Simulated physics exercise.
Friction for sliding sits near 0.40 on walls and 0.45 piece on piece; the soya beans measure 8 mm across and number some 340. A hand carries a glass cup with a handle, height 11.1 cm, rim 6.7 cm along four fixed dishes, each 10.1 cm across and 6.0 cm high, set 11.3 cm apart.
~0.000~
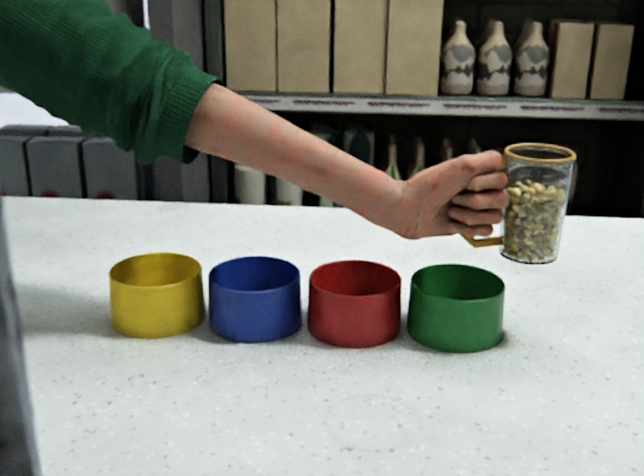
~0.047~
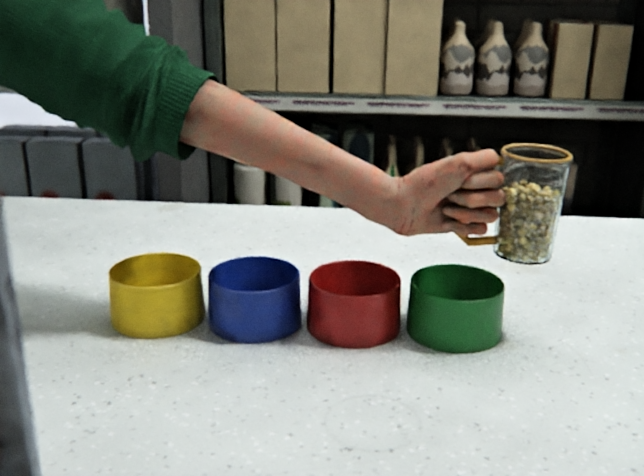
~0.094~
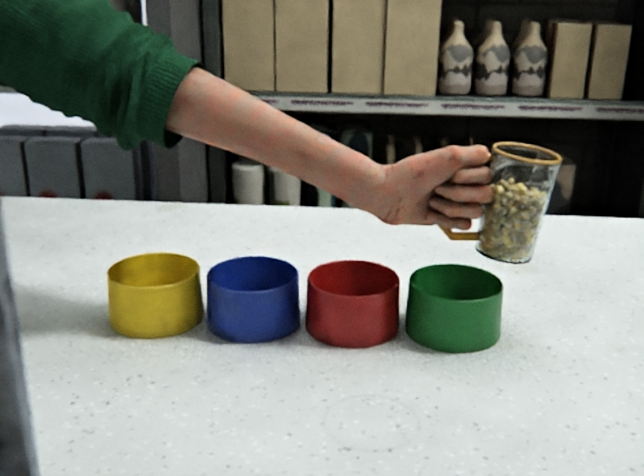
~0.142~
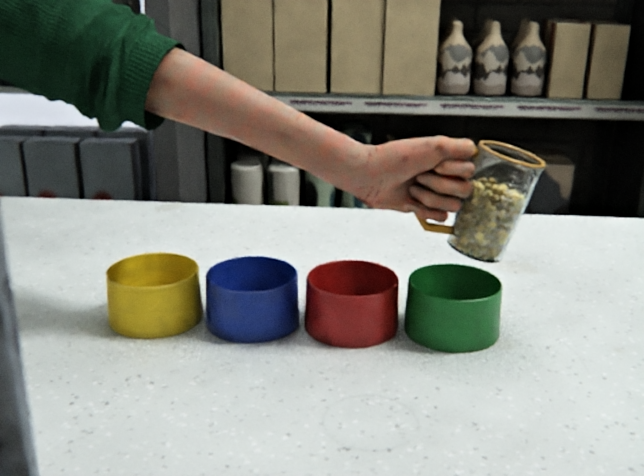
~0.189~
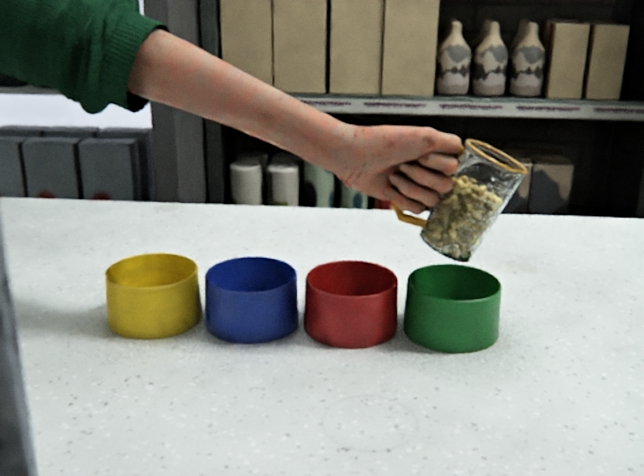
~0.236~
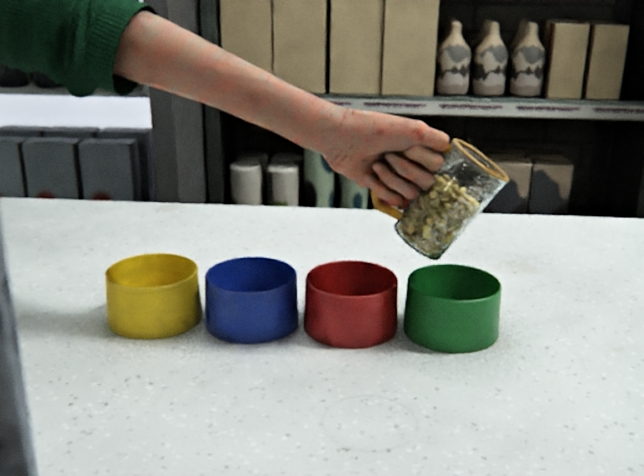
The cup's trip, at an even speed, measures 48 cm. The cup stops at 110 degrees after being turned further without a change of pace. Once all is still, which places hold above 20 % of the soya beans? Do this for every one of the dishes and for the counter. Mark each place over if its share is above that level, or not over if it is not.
Red: Not over, blue: Over, green: Not over, yellow: Over, counter: Not over.
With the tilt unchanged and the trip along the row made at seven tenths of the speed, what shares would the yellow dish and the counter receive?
Shares: Yellow 10, counter 10.
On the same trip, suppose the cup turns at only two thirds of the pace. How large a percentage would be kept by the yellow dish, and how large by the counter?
In that case you'd see yellow at 100 and the counter at 0.
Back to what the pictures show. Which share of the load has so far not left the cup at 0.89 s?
Roughly 55 percent.
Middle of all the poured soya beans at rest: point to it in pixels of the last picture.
Roughly pixel (185, 310).
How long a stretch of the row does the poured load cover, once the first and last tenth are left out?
Roughly 15 centimetres.
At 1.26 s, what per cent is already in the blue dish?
By that moment, around 35 percent has got there.
After 0.63 s, tilt 106 degrees; cup holds 95 %.
After 0.89 s, tilt 110 degrees; cup holds 55 %, red 5 %, blue 35 %.
Then, at 1.26 s, tilt 110 degrees; cup holds 25 %, red 5 %, blue 35 %, yellow 30 %.
In the end, at 2.1 s, red 5 %, blue 35 %, green 0 %, yellow 55 %, counter 5 %.
